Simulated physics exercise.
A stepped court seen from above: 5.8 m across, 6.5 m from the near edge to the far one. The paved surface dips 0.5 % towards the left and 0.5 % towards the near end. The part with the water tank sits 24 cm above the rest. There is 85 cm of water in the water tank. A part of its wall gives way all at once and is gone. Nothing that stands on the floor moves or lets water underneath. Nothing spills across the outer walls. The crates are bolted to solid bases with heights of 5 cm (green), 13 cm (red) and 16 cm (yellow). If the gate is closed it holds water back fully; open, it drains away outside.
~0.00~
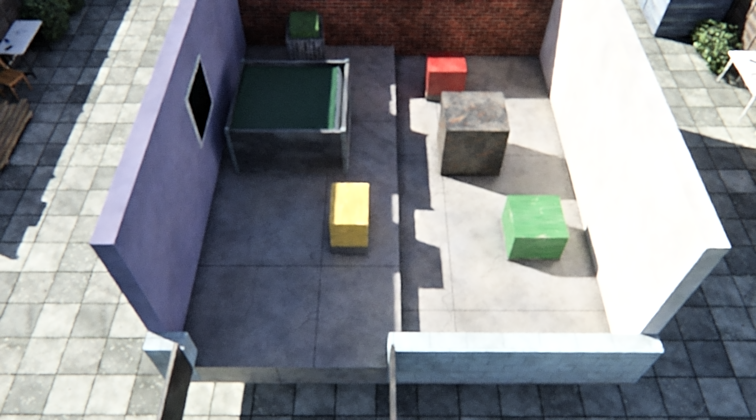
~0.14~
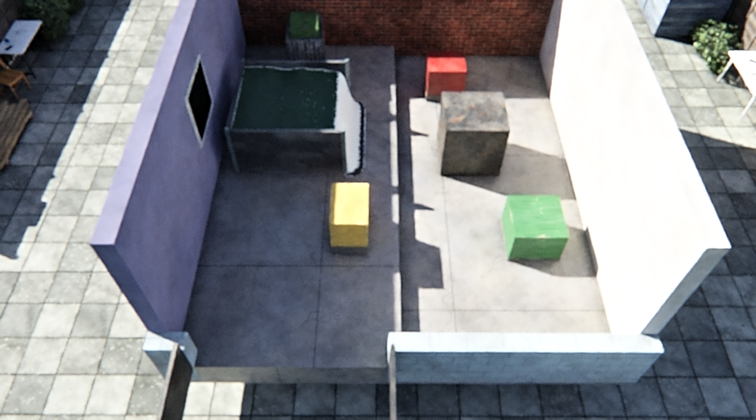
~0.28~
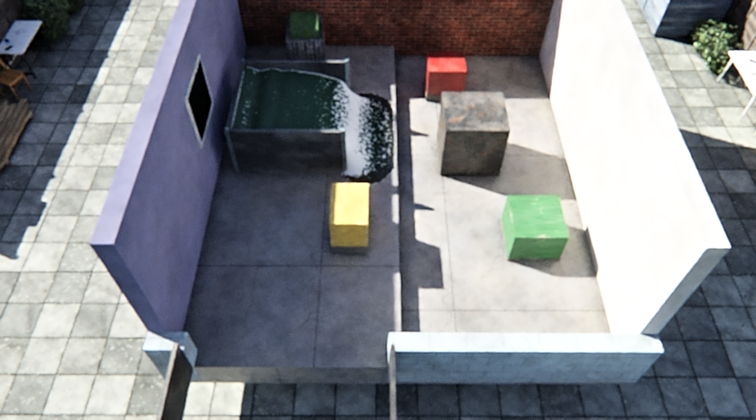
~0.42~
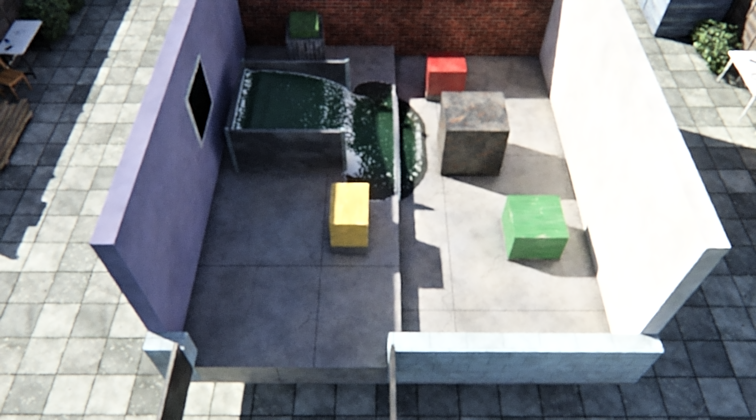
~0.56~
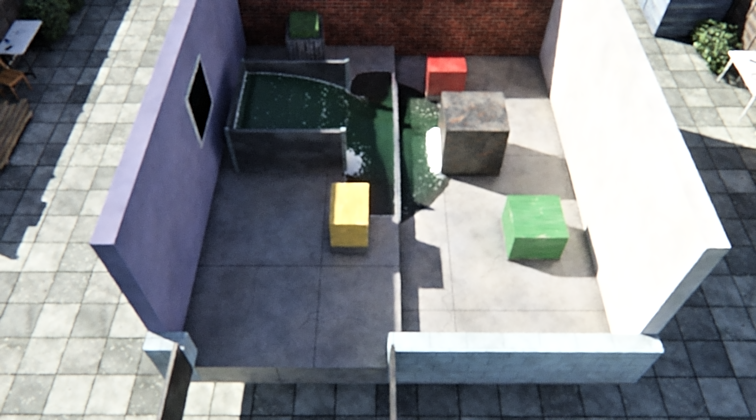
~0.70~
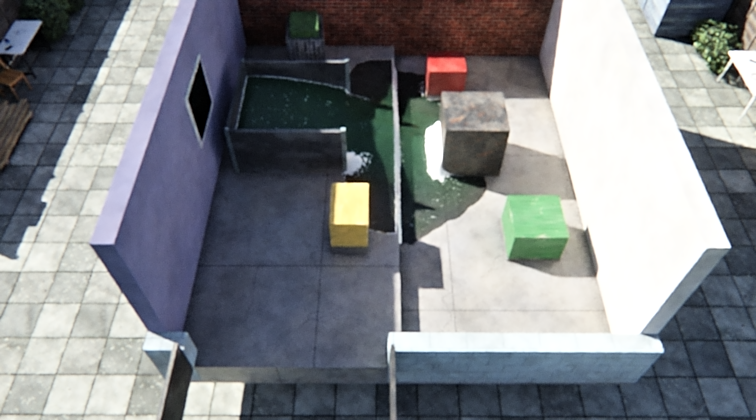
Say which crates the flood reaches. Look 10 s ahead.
One by one: The green crate is soaked; the red crate is soaked; the yellow crate escapes dry.
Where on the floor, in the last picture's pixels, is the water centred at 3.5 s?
At about (450, 171).
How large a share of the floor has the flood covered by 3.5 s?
Near 55 per cent is wet.
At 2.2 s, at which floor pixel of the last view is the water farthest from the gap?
Near (613, 358).
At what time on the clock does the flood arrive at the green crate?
Arrival: Green 0.8 s.
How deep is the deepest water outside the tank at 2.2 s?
Up to some 34 cm.
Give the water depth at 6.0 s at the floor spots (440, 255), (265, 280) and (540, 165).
About 14, 0 and 7 cm.
After 1.4 s water covers 35 % of the floor and is deepest (48 cm) near (426, 152); green plinth reached, red plinth reached, yellow plinth reached.
After 2.2 s water covers 50 % of the floor and is deepest (34 cm) near (537, 60); green plinth reached, red plinth reached, yellow plinth reached.
After 3.5 s water covers 55 % of the floor and is deepest (26 cm) near (458, 78); green plinth reached, red plinth reached, yellow plinth reached.
After 6.0 s water covers 55 % of the floor and is deepest (20 cm) near (407, 200); green plinth reached, red plinth reached, yellow plinth reached.
After 10.0 s water covers 55 % of the floor and is deepest (20 cm) near (613, 358); highest at the green plinth 24 cm, highest at the red plinth 42 cm, highest at the yellow plinth 5 cm.
